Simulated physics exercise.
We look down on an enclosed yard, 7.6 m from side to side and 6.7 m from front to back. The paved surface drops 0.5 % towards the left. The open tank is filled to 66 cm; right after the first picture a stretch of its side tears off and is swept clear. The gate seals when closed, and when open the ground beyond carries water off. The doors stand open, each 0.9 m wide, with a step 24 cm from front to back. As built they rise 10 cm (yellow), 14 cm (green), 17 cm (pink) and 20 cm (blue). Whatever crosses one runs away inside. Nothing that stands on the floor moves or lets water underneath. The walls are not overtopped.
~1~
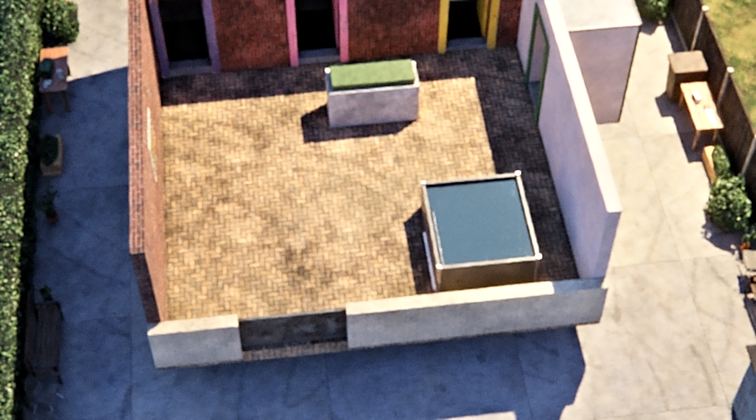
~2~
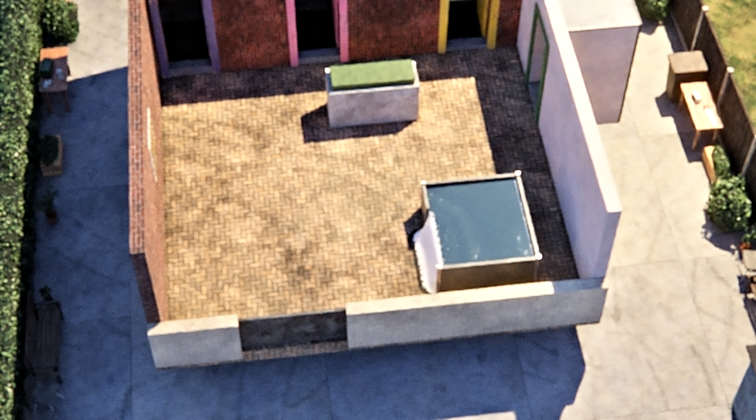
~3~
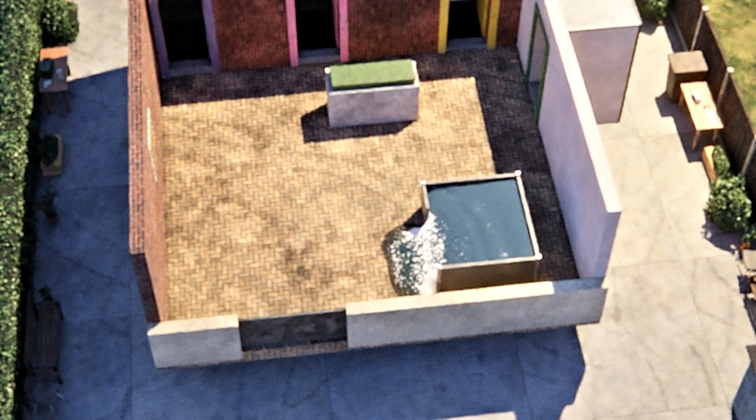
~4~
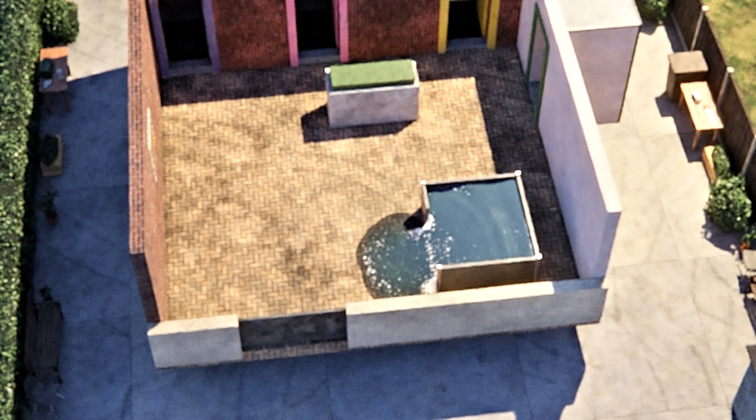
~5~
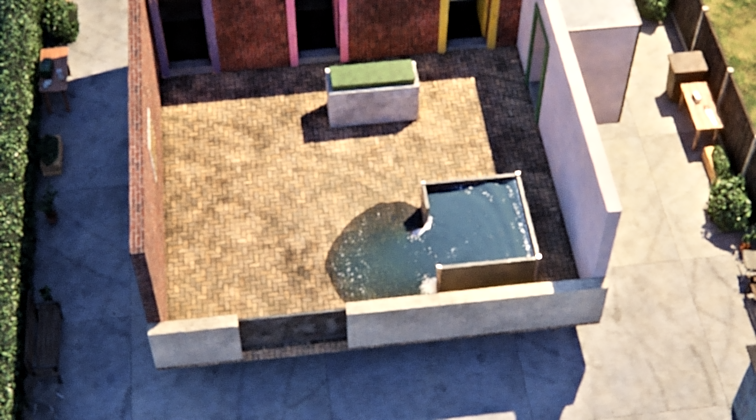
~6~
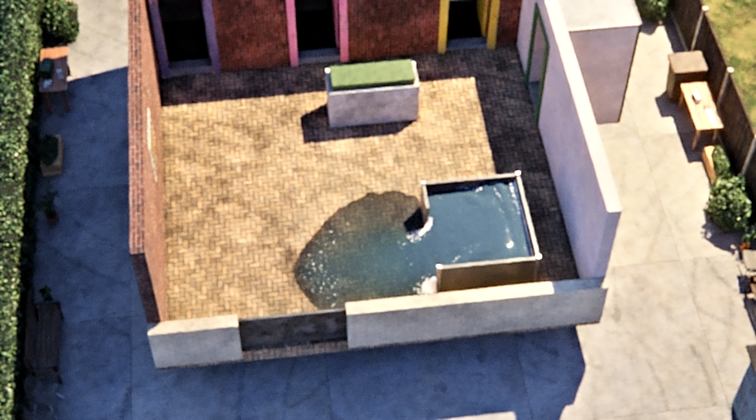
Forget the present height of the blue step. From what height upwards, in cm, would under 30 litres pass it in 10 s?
Close to 13 cm is just enough.
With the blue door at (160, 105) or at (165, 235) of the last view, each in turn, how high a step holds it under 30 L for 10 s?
About 10.5 and 13.0 cm.
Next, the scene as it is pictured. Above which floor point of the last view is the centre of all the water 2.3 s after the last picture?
Near (327, 262).
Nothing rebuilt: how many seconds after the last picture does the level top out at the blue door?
At about 4.5 s.
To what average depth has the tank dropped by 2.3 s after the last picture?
Some 21 cm.
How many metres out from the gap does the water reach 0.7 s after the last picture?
About 5.0 m.
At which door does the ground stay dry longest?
It is the green one.
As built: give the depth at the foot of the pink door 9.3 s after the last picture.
Roughly 8.5 cm deep.
Then, 0.7 s after the last picture water covers 25 % of the floor, deepest (34 cm) near (430, 270); it has not reached the blue door.
Then, 2.3 s after the last picture water covers 40 % of the floor, deepest (34 cm) near (169, 348); it has not reached the blue door.
Then, 9.3 s after the last picture water covers 80 % of the floor, deepest (12 cm) near (508, 46); 10 cm at the blue door, 0 litres in over its 20 cm step.
At the blue door as built, the water peaked near 20 cm, 4.7 s after the last picture.
With a step of 11.5 cm, 52 litres would have come in within the 10 s; with 15.5 cm, 11 litres. So under 30 litres takes about 13 cm.
